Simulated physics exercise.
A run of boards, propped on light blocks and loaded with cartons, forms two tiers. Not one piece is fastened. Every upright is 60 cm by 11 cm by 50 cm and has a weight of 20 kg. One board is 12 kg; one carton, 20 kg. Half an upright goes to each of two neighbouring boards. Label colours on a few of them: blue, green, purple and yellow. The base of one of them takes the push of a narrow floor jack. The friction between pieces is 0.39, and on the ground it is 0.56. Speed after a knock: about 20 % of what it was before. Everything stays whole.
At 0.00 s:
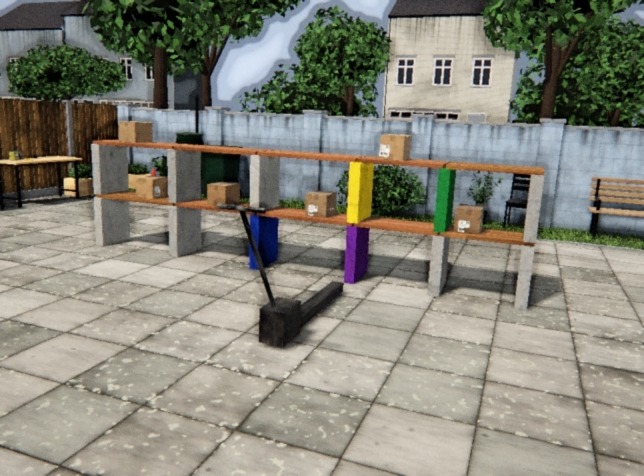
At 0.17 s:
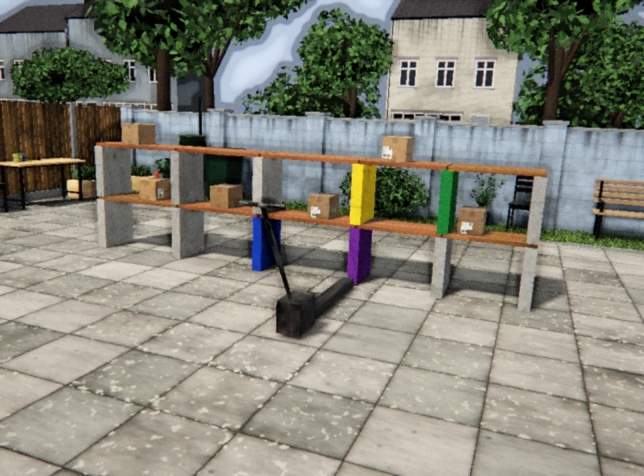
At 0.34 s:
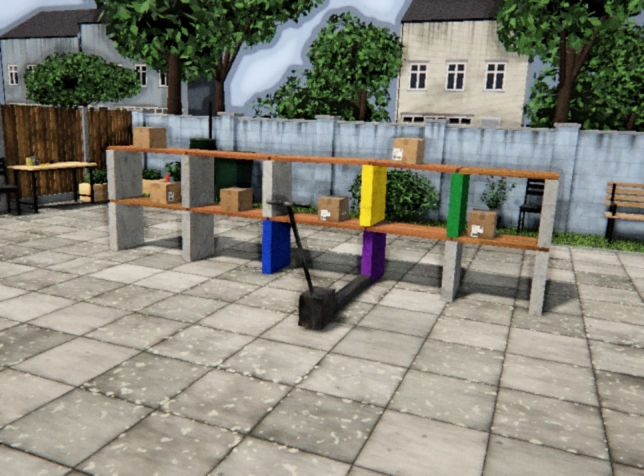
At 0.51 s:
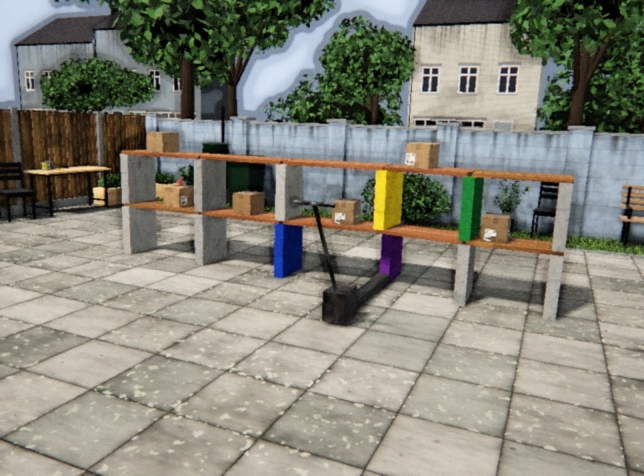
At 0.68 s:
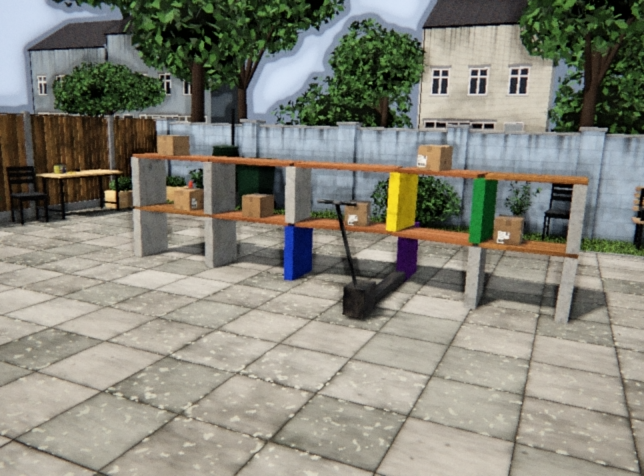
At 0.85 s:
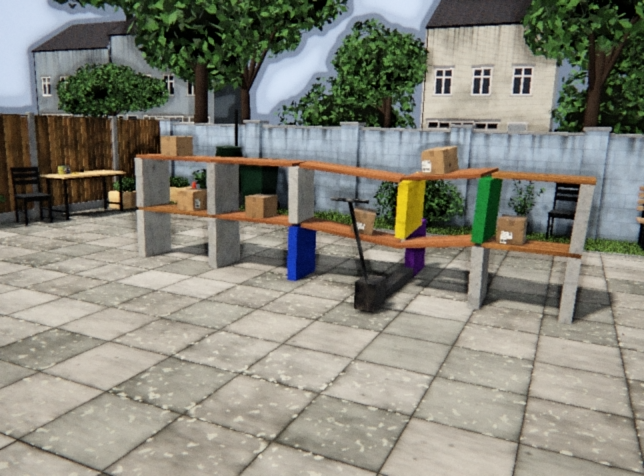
A floor jack pushes the purple block backward from under the shelves, and the yellow block tilts.
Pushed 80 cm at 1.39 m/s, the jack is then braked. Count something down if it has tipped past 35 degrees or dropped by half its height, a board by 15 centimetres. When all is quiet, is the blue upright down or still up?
Judged by the rule, the blue upright is not down.
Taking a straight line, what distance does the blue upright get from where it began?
About 0 cm.
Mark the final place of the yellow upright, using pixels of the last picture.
Check around (405, 263) in the last image.
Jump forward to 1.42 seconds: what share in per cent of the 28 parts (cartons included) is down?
30 %.
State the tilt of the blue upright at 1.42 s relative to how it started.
At that moment, roughly 5 degrees.
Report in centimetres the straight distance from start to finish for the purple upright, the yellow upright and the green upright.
Distances in cm - purple: 90; yellow: 80; green: 80.
After 1.06 s, 6 of the 28 pieces down; blue upright unmoved; yellow upright leaning 41°, 23 cm lower.
After 1.42 s, 8 of the 28 pieces down; blue upright leaning 3°; yellow upright on its side.
After 1.96 s, 13 of the 28 pieces down; blue upright leaning 3°; yellow upright on its side.
At rest (3.2 s), 14 of the 28 pieces down; blue upright leaning 3°; yellow upright on its side; green upright on its side. As the last picture would show them, middles, blue upright near (301, 250), yellow upright near (405, 263).
